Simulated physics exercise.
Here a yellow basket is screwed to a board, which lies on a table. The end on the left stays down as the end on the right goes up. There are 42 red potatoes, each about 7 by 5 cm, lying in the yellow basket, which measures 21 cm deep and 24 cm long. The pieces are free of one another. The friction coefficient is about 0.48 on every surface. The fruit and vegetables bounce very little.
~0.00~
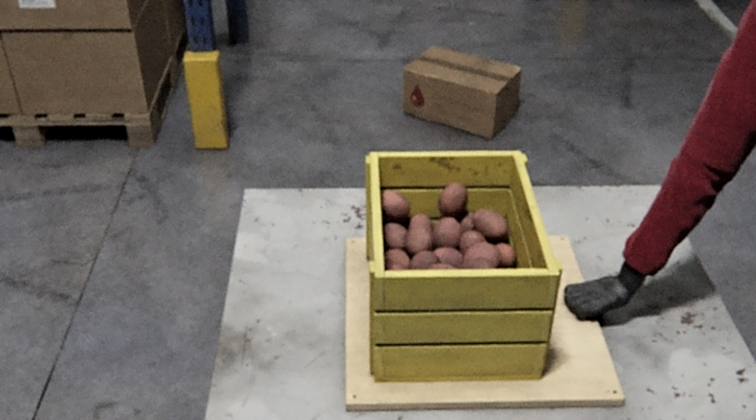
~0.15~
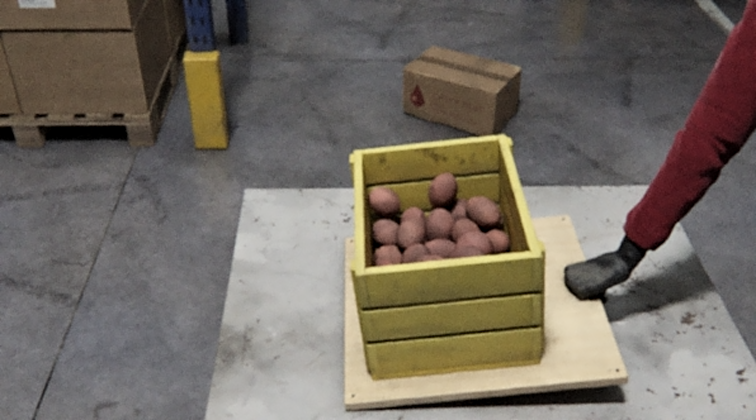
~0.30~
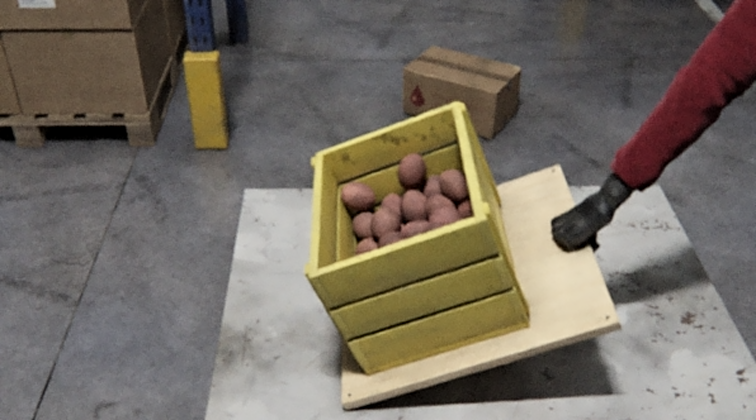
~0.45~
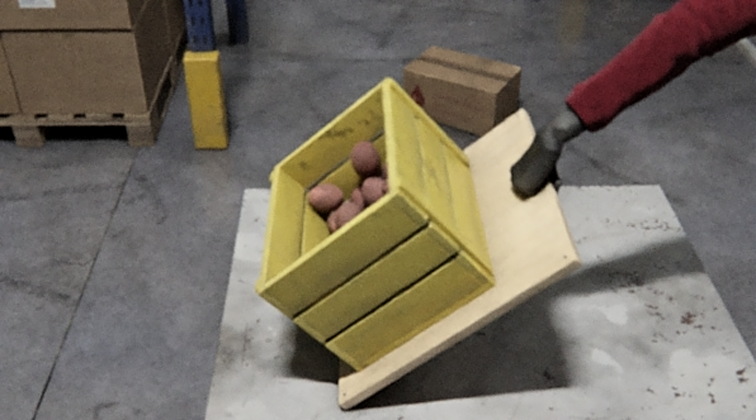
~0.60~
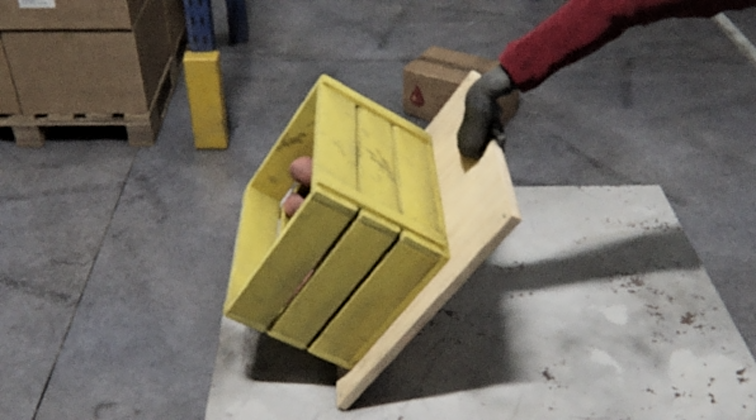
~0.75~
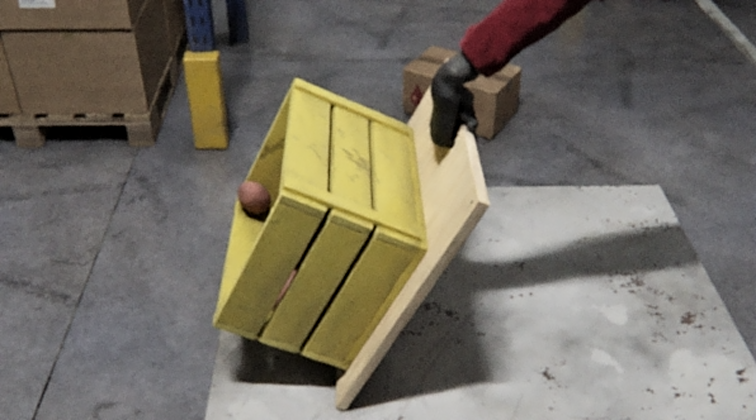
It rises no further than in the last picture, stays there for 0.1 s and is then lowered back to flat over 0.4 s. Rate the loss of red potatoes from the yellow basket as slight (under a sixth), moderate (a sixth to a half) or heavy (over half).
The loss is slight.
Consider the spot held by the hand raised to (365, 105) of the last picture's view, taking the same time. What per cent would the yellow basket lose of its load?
Yellow basket: 30 %.
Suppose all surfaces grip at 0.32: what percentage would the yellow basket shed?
Then the yellow basket sheds 0 per cent of its load.
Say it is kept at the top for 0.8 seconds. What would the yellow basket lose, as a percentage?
Yellow basket 0%.
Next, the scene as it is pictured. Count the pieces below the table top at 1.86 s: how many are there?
About 0.
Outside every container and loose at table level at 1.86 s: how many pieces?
The number is some 1.
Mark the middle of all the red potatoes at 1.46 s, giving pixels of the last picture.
Middle approx. (443, 273).
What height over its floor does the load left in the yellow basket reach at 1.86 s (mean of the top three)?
16 centimetres high, more or less.
After 0.93 s, tilt 57°; yellow basket 42 in, 0 out.
After 1.15 s, tilt 10°; yellow basket 41 in, 1 out.
After 1.46 s, tilt 0°; yellow basket 41 in, 1 out.
When it is over (at 1.86 s), yellow basket 41 in, 1 out. Asked share, 1 of 42, 2 per cent.
